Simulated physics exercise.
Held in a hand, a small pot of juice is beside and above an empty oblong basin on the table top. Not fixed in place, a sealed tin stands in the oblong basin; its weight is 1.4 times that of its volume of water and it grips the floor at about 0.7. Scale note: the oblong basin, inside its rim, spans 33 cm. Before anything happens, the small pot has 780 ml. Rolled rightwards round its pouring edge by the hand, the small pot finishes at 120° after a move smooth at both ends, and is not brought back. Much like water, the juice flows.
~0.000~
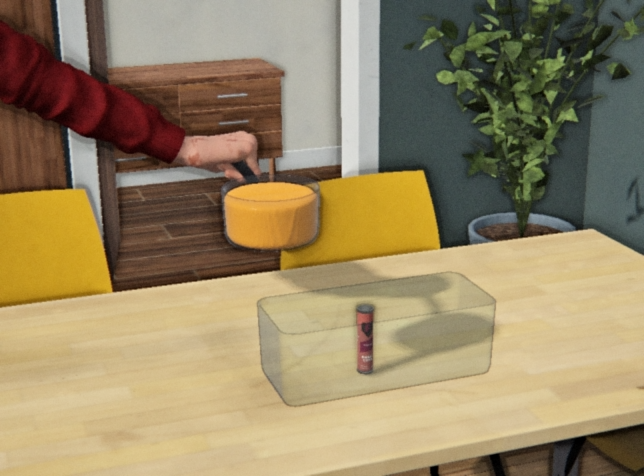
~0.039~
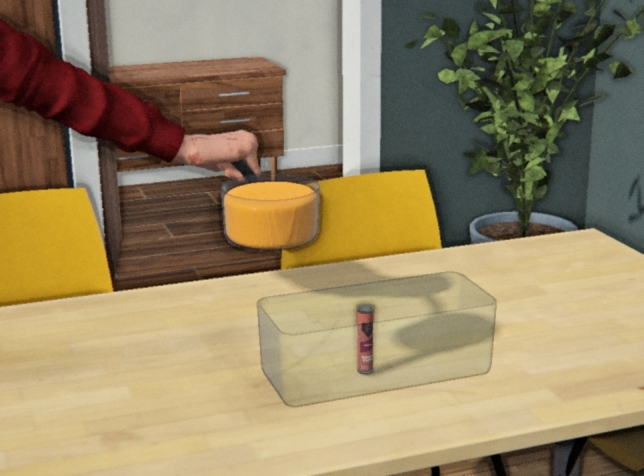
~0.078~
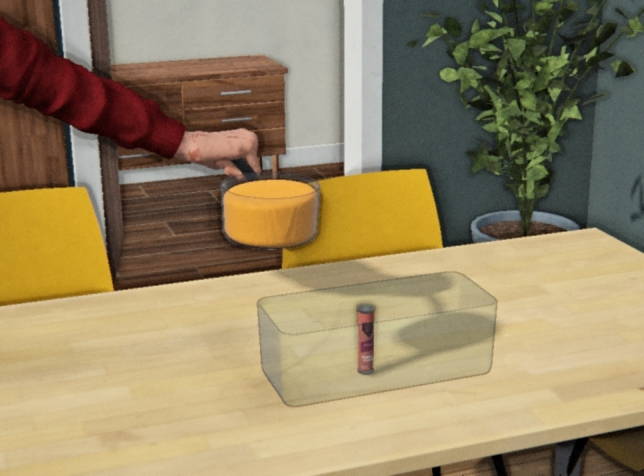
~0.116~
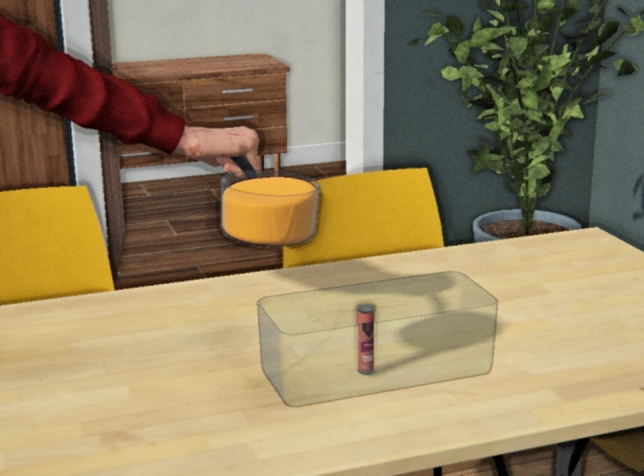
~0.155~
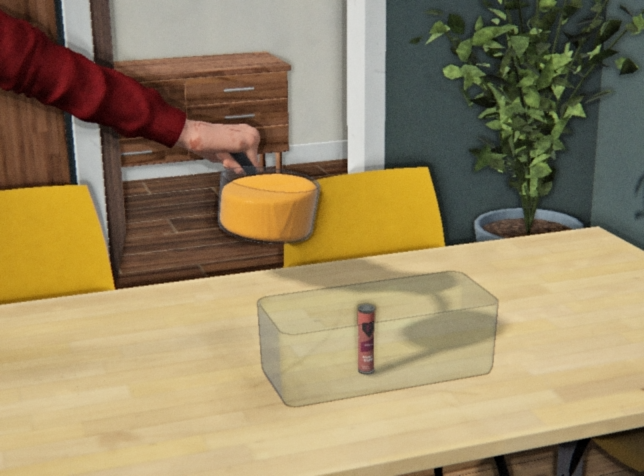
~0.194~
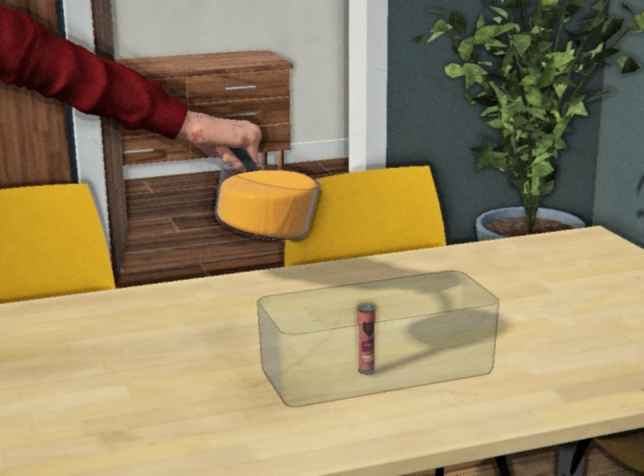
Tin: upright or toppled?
I expect it to overbalance.
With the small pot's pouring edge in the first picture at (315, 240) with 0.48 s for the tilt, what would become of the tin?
Result: Tin upright.
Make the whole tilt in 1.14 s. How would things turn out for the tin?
With that tilt, the tin stays on its base.
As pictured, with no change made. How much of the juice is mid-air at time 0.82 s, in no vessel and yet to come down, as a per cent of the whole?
Around 24 percent of the liquid.
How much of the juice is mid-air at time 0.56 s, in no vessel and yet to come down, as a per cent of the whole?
At that moment, about 44 percent.
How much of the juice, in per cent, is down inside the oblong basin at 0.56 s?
4 %, roughly.
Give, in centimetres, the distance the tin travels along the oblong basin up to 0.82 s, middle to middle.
About 0 cm.
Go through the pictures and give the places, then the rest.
It leans 0°; its right rim is at (316, 184); the juice meets the walls at (225, 200) and (313, 190); the oblong basin's rim runs from (269, 318) to (478, 288); the tin's top is at (365, 311), in the first frame.
It leans 1°; its right rim is at (316, 184); the juice meets the walls at (225, 199) and (313, 189), in the second frame.
It leans 2°; its right rim is at (316, 183); the juice meets the walls at (225, 198) and (313, 187), in the third frame.
It leans 5°; its right rim is at (316, 183); the juice meets the walls at (224, 196) and (313, 184), in the fourth frame.
It leans 9°; its right rim is at (316, 183); the juice meets the walls at (223, 193) and (313, 182), in the fifth frame.
It leans 13°; its right rim is at (316, 182); the juice meets the walls at (221, 188) and (314, 178), in the sixth frame.
After 0.56 s the tilt is 82° and 52 per cent is still to pour; the tin stands where it began.
After 0.82 s the tilt is 118° and 3 per cent is still to pour; the tin stands where it began.
After 1.10 s the tilt is 120° and 0 per cent is still to pour; the tin leans 20°.
After 1.40 s the tilt is 120° and 0 per cent is still to pour; the tin lies on its side.
In the end the tin lies on its side.
